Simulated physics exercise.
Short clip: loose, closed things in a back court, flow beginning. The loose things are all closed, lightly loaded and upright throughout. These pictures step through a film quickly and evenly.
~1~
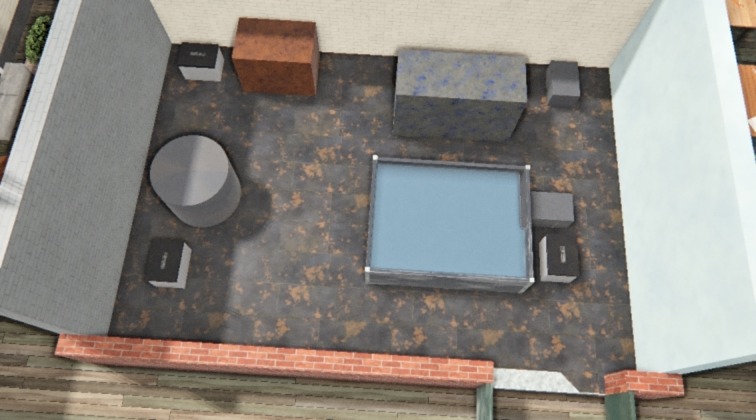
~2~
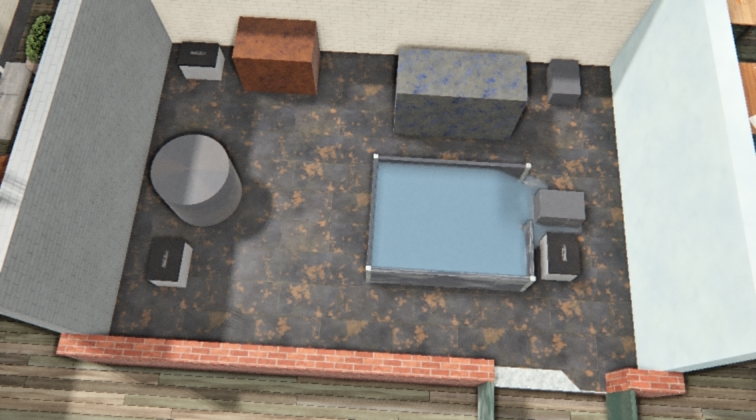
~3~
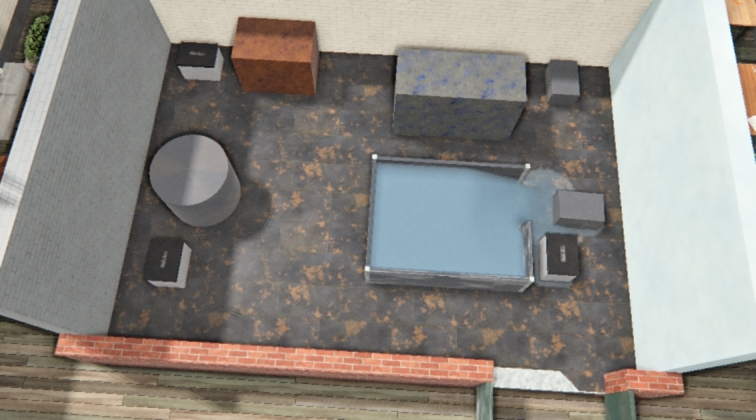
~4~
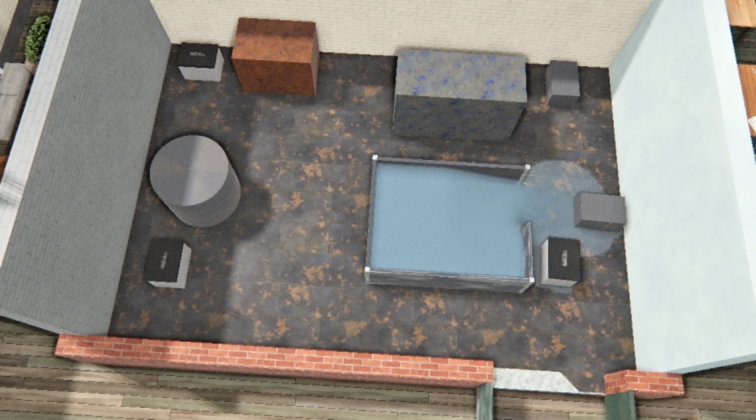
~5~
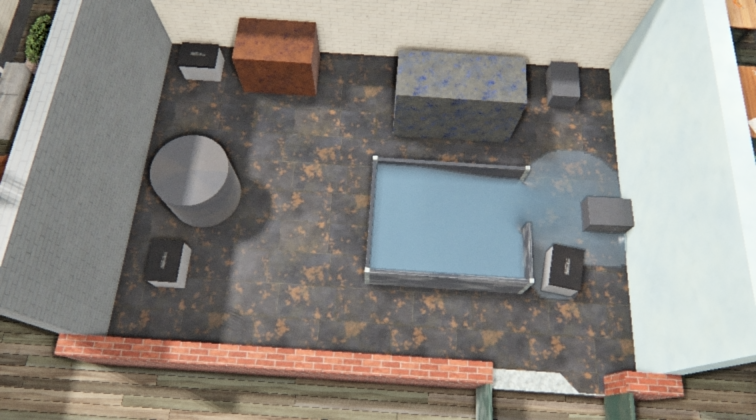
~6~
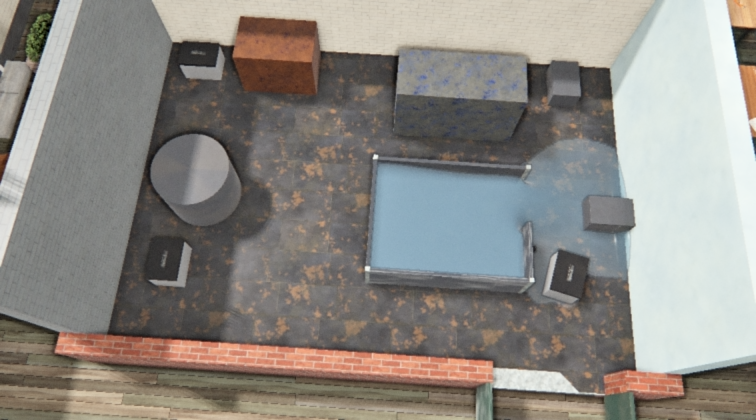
Water pours from the right side of a tank, pushing a grey box right and nudging another.
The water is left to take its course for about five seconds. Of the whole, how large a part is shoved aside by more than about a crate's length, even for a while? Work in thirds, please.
The share moved far is a third up to two thirds.
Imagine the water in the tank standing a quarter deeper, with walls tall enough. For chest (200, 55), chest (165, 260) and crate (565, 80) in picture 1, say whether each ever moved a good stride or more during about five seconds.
Taking them as listed, the first stopped before it, the second stopped before it and the third reached the mark.
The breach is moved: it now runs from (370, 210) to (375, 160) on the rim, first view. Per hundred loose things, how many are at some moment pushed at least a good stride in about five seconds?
That works out to about 40 per cent of them.
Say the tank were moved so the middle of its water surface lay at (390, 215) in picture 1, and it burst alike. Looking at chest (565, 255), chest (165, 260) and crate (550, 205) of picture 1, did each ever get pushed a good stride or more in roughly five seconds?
In order: Went well off, remained close by, went well off.
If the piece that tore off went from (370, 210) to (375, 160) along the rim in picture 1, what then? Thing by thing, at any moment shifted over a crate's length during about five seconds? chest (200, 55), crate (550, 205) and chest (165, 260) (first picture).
One after the other: Swept aside, less than that, that far or more.
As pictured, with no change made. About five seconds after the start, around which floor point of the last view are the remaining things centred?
Mean position: About (313, 166).
A moment on, 1 of 5 are well off their spots; 1 afloat.
Next, 1 of 5 are well off their spots; 1 afloat.
Later, 2 of 5 are well off their spots; 2 afloat.
In the end, 2 of 5 are well off their spots, and 2 have been at some point; 1 afloat.
